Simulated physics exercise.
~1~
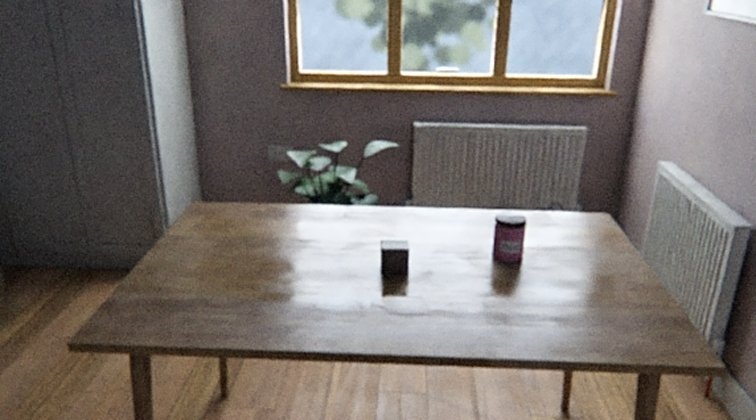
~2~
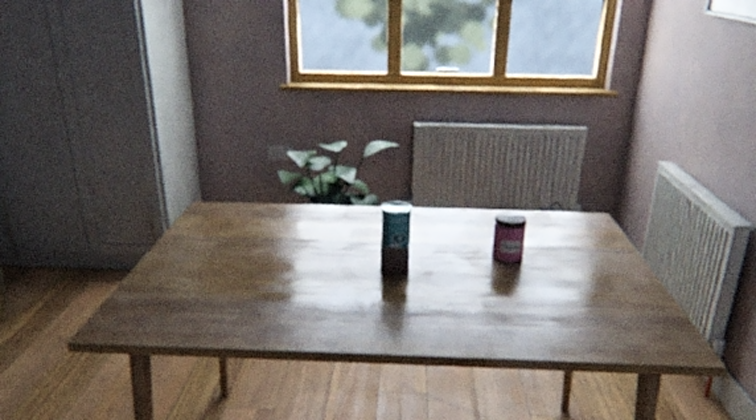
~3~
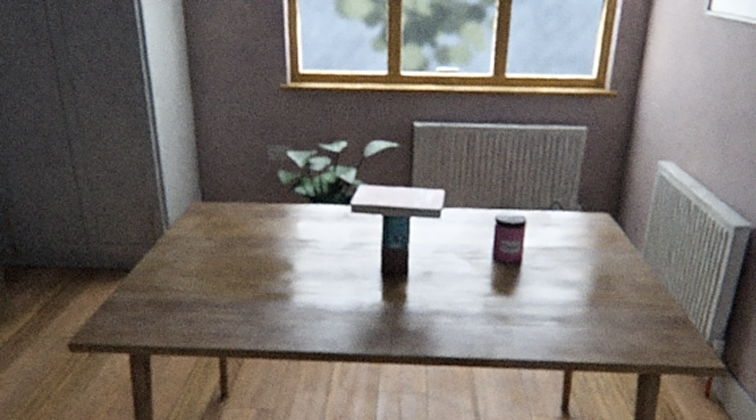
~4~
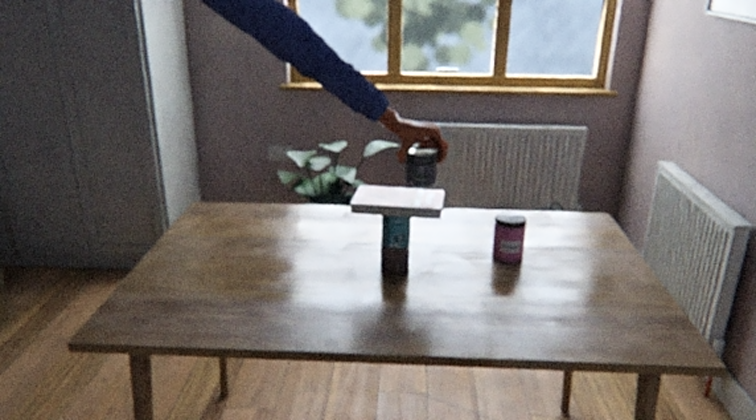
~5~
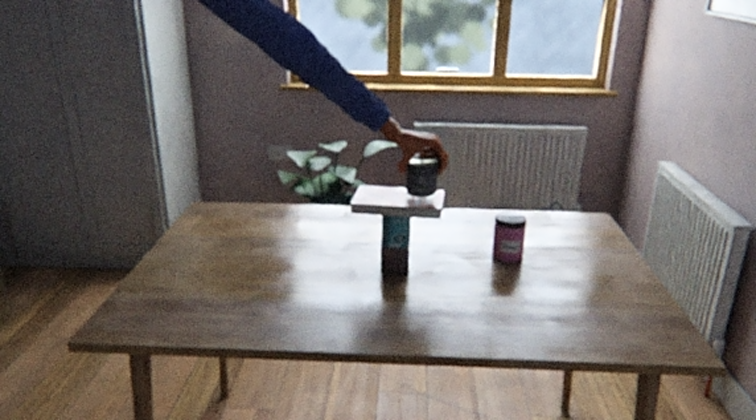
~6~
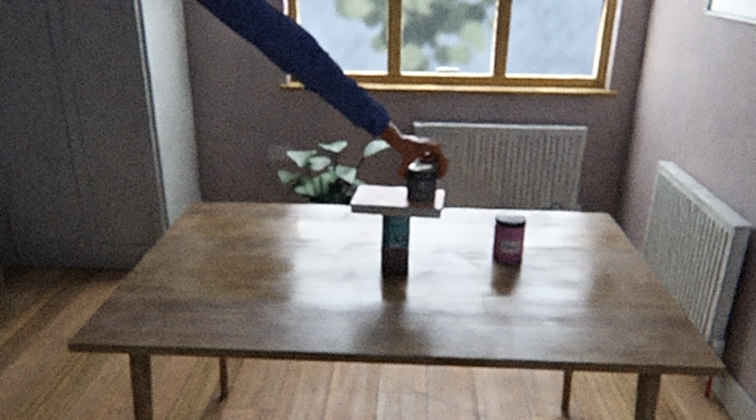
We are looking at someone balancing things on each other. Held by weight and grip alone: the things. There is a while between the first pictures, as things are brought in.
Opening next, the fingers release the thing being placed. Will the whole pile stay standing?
Well, the stack stays in one piece.
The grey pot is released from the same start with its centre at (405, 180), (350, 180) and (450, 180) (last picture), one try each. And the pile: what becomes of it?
Outcomes in order: No collapse, a collapse, a collapse.
Then, 0.60 s on from there, no change.
Then, 1.60 s on from there, grey pot resting near (422, 182).
Then, 2.50 s on from there, grey pot resting near (423, 182).
In the end, all 5 unmoved. At the end, from the last picture's camera, grey pot near (423, 182). The pile holds.
